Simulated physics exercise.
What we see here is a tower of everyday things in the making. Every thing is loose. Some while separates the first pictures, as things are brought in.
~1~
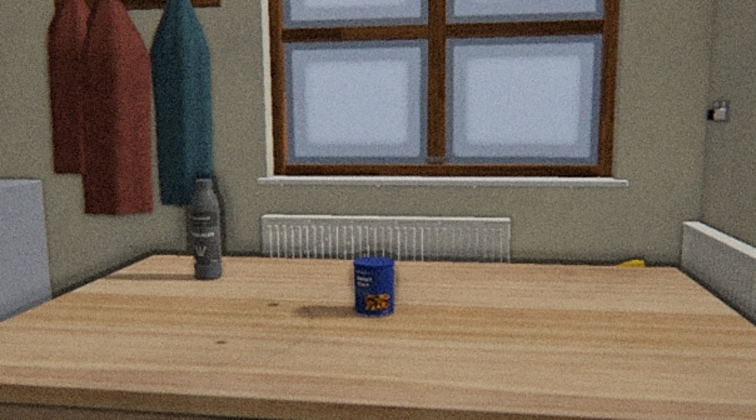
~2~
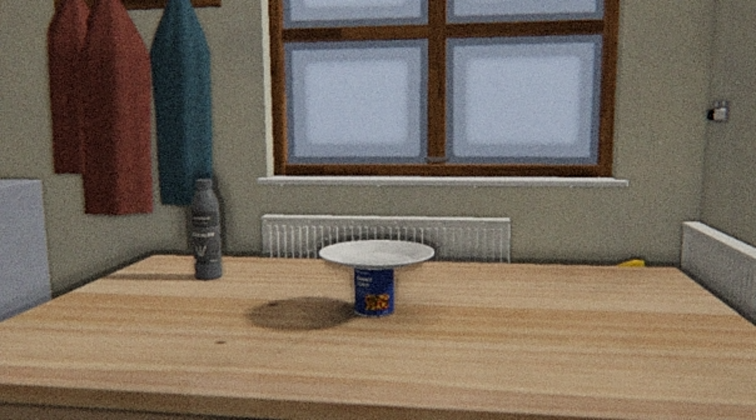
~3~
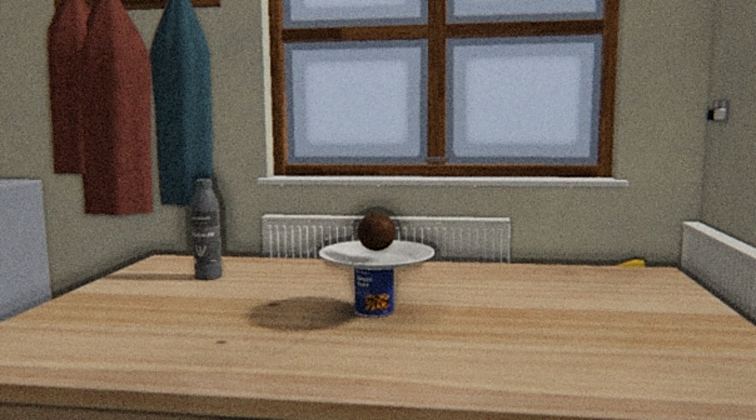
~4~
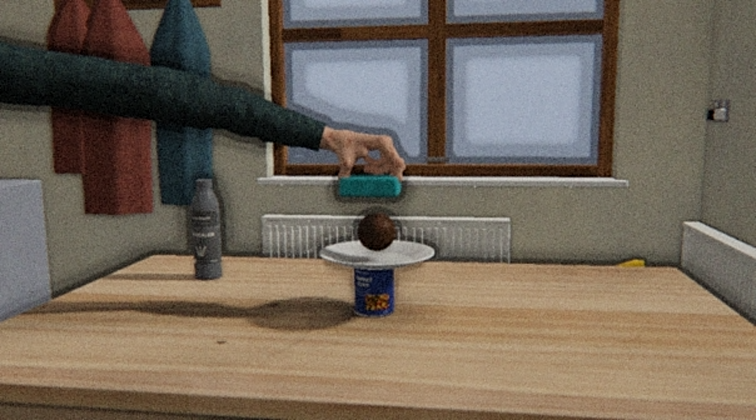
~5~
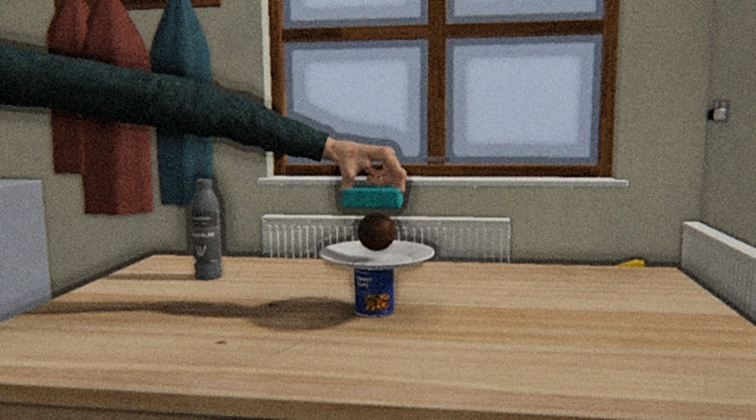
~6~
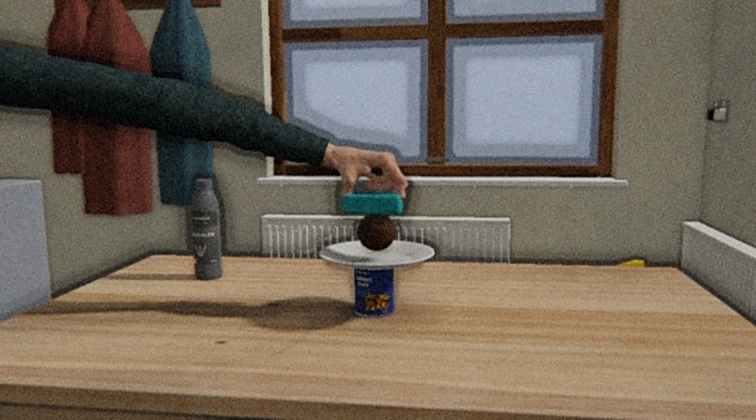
On a wooden table, a hand lowers a turquoise sponge onto a ball on a plate-topped pot.
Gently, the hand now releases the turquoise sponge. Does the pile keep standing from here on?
It will become unbalanced.
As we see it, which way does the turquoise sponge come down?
Pretty clearly in the leftward direction.
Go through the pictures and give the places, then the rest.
In the first frame, the last thing is not in view yet.
In the second frame, the last thing is not in view yet; blue pot (374, 286).
In the third frame, the last thing is not in view yet; white plate (377, 256).
In the fourth frame, coming down; turquoise sponge (370, 185); blue pot (374, 286).
In the fifth frame, coming down; turquoise sponge (373, 196); white plate (377, 256).
In the sixth frame, in place under the hand; turquoise sponge (373, 203); blue pot (374, 286).
Then, 0.40 s later than the last frame, turquoise sponge tilted by 38° near (363, 205).
Then, 0.60 s later than the last frame, turquoise sponge now fallen.
Then, 0.90 s later than the last frame, things are still on the move.
Then, 1.50 s later than the last frame, nothing new.
When it is over, fallen, turquoise sponge; the other 4 as before. End places, in pixels of the last picture, turquoise sponge near (331, 222). The pile loses its balance.
